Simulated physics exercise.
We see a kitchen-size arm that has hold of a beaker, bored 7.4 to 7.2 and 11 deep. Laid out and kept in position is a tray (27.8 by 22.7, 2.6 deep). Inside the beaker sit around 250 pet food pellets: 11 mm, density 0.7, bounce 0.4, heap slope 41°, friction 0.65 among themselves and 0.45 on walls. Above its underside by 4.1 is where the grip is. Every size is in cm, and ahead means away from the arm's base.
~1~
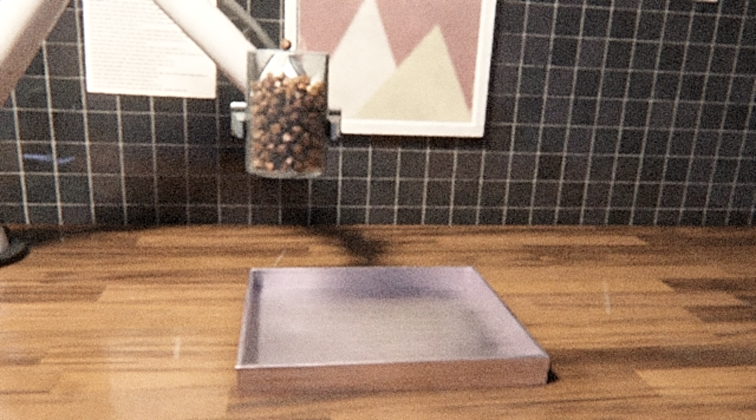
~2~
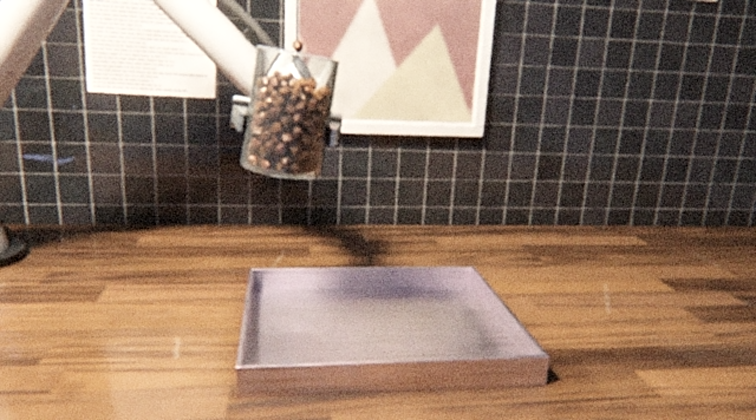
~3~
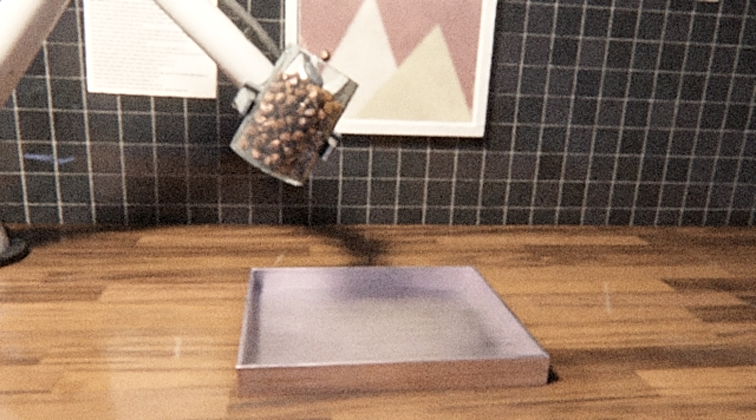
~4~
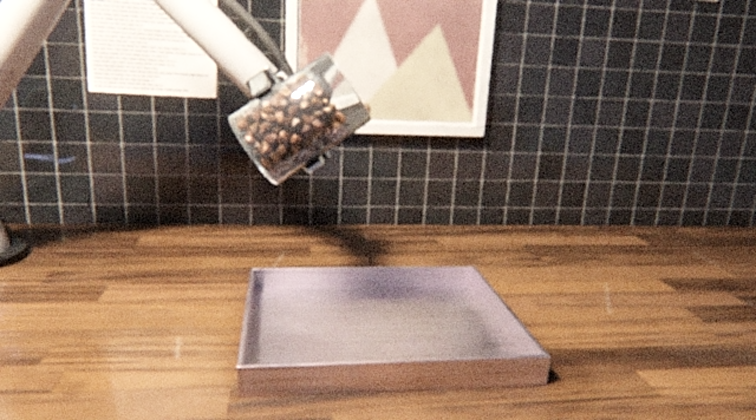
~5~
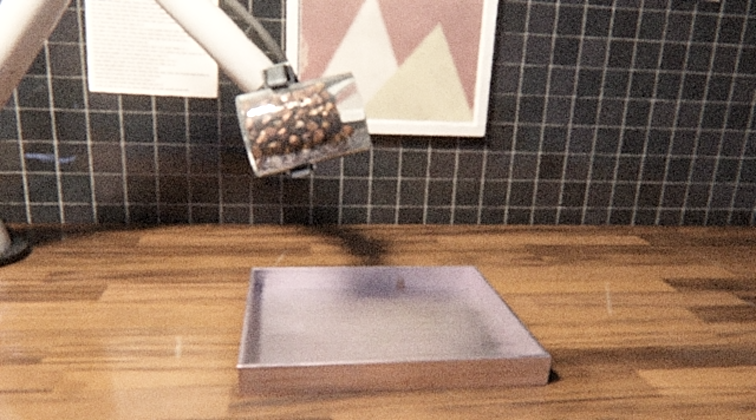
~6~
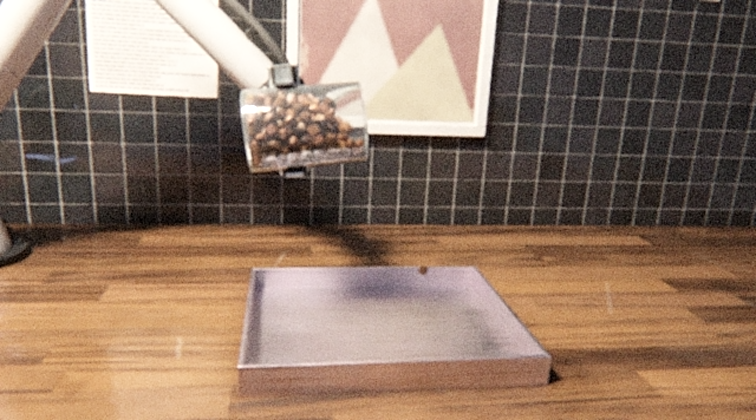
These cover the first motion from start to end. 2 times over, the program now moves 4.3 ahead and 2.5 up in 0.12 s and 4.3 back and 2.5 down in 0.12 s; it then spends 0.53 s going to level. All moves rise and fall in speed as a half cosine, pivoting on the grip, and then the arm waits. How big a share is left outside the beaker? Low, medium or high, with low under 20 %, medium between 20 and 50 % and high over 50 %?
High.
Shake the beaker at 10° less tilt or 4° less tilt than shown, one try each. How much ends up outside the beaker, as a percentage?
50 and 70 %.
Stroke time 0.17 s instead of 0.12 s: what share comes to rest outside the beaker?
Roughly 35 percent then.
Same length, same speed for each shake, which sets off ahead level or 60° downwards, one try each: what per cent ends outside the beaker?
Result: Approx. 50 % and 5 %, one try each.
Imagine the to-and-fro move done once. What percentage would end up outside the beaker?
My guess is near 55 per cent.
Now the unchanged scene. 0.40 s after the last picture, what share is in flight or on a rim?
Roughly 4 per cent.
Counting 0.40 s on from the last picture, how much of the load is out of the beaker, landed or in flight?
Share gone by then: Close to 50 %.
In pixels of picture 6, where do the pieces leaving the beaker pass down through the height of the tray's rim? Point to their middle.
About at (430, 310).
Then, 0.40 s later, tilted 83° forward, highest piece 25 above the table; 131 in the beaker, 113 in the tray, 10 in flight or on a rim.
Then, 0.81 s later, tilted 26° forward, highest piece 26 above the table; 184 in the tray, 65 in the beaker, 5 on the table or floor.
Then, 1.21 s later, level, highest piece 23 above the table; 184 in the tray, 65 in the beaker, 5 on the table or floor.
Then, 2.26 s later, level, highest piece 23 above the table; 184 in the tray, 65 in the beaker, 5 on the table or floor.
At rest, 184 in the tray, 65 in the beaker, 5 on the table or floor. That is 74 % outside the beaker.
